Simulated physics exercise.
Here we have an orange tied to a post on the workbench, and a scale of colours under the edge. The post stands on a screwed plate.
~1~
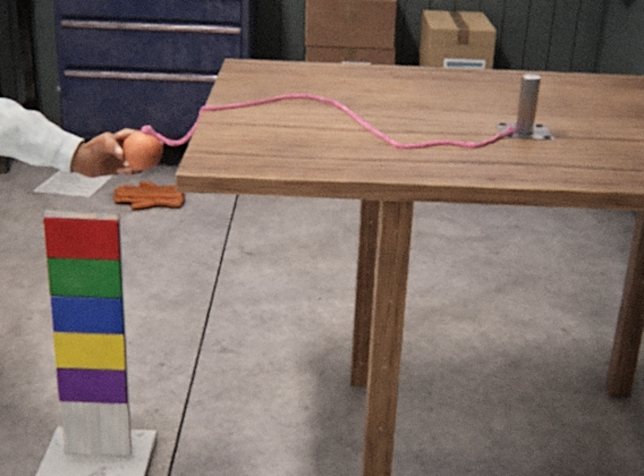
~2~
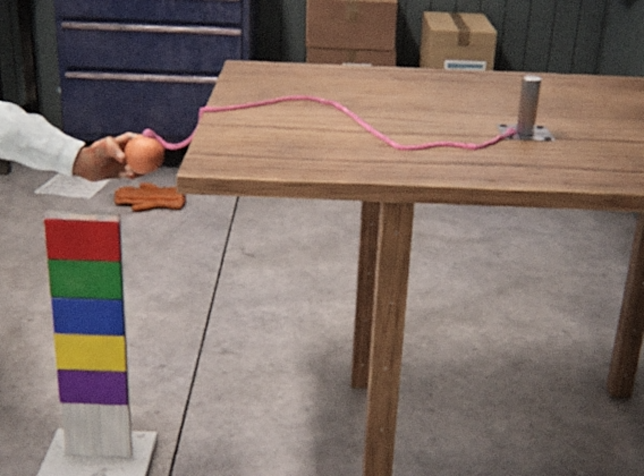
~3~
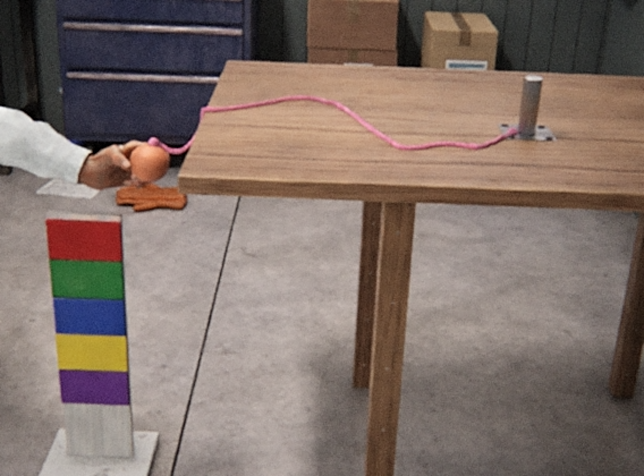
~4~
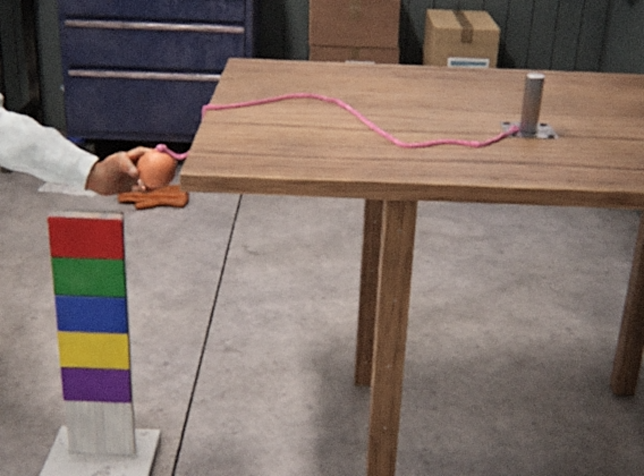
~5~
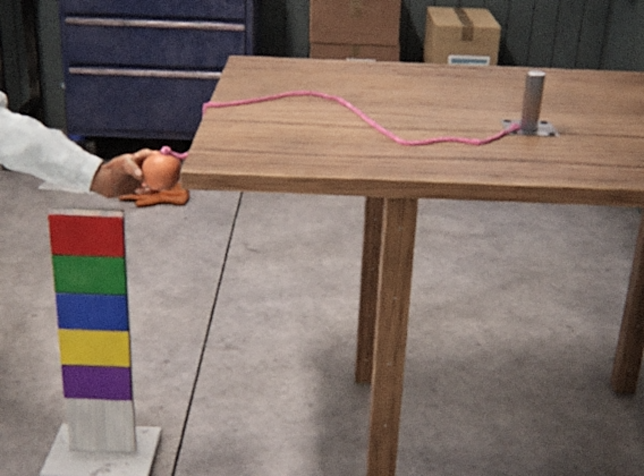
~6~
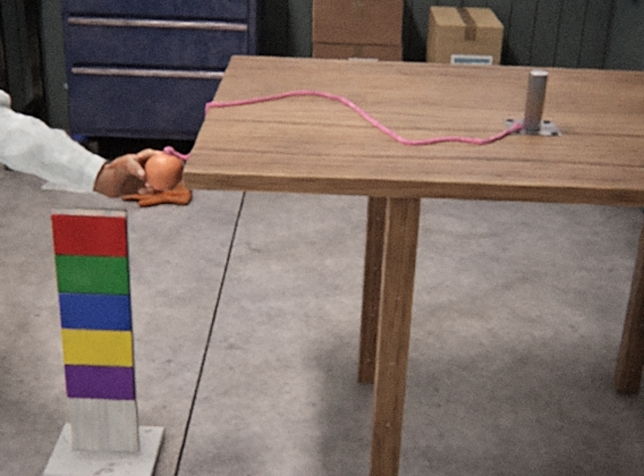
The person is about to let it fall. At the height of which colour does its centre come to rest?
The cord holds its middle at yellow.
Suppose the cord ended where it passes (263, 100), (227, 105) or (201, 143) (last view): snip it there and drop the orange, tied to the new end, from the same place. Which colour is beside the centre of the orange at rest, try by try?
One after the other, red; green; blue.
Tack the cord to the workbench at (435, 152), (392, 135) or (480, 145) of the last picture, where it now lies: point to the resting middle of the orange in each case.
About (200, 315), (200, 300) and (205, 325).
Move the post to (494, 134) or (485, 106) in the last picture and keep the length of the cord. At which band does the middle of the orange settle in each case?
Try by try: Purple; purple.
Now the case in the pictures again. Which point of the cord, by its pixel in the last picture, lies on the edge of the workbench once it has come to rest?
At (343, 103), roughly.
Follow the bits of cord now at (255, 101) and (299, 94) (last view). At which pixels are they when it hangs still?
The first at (206, 237), the second at (205, 186).
Soon after, orange near (192, 335); level with yellow.
After that, orange near (216, 368); level with yellow.
And then, orange near (205, 360); level with yellow.
In the end, orange near (214, 367); level with yellow. At yellow.
